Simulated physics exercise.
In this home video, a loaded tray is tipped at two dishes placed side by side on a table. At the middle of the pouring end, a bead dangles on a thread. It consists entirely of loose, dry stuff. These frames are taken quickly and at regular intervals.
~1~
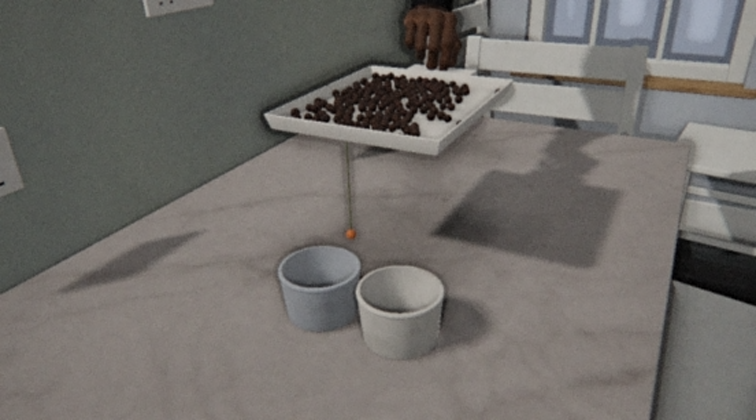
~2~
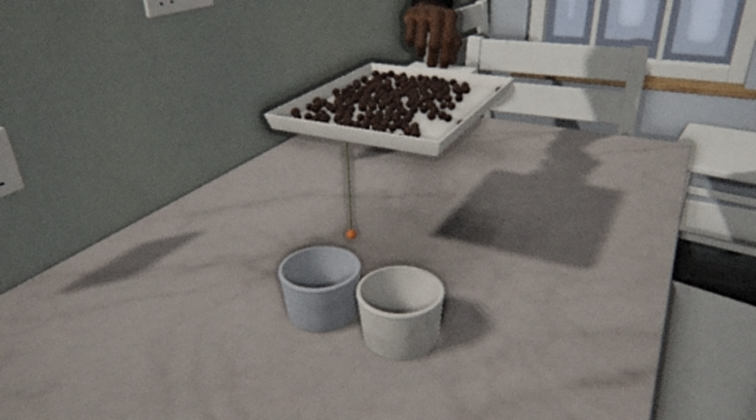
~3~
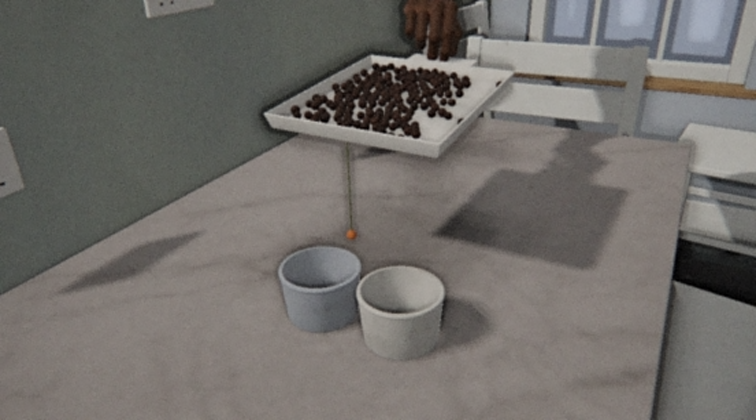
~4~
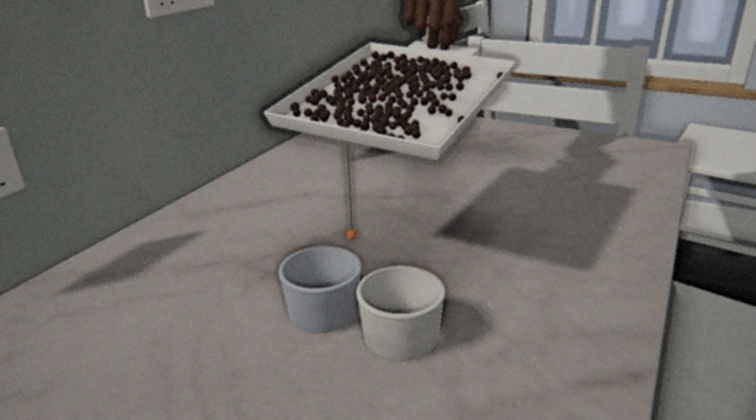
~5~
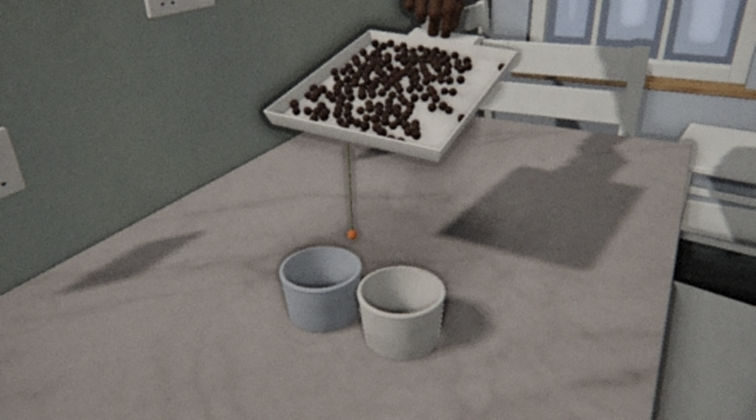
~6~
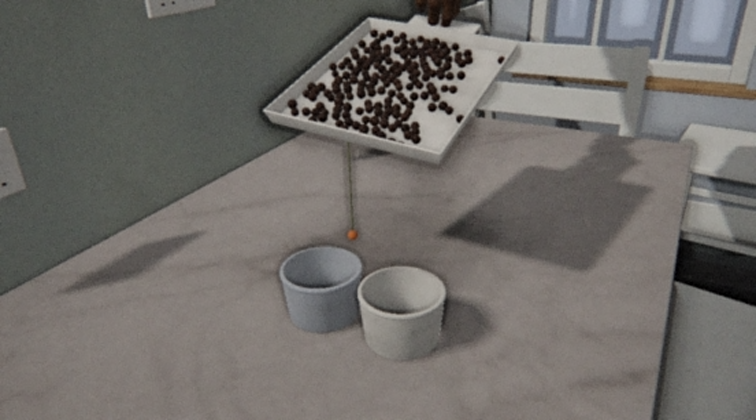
A hand steadily raises the back of a white tray of chocolate balls above two dishes.
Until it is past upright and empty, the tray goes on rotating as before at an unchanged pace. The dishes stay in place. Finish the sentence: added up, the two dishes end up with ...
... over half of it.
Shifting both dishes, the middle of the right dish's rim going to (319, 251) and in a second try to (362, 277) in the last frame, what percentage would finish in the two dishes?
0 %, 40 %.
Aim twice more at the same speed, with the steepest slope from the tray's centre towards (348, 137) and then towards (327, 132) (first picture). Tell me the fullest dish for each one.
One gives the leftmost dish and two gives the leftmost dish.
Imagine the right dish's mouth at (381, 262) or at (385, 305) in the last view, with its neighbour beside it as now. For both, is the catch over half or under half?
First place: Short of half; second place: Short of half.
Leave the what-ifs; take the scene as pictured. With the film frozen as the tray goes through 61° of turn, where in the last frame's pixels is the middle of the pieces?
Roughly at (395, 143).
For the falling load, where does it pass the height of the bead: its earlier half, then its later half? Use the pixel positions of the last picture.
The leading part at (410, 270), the rest of it at (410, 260).
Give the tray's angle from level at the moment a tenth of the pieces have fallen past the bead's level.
The tilt is near 55° by then.
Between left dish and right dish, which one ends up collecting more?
It turns out to be the right-positioned one.
Just after the last frame, tray tipped steeply; the larger part on the tray; about a tenth in the right dish; just a few in the left dish; just a few outside both; about a tenth in the air.
A moment on, tray tipped past a quarter turn; just a few on the tray; roughly half in the right dish; about a tenth in the left dish; roughly a quarter outside both; about a tenth in the air.
Further on, tray tipped past a quarter turn; roughly half in the right dish; about a tenth in the left dish; roughly a third outside both.
When it is over, tray tipped past a quarter turn; roughly half in the right dish; about a tenth in the left dish; roughly a third outside both.
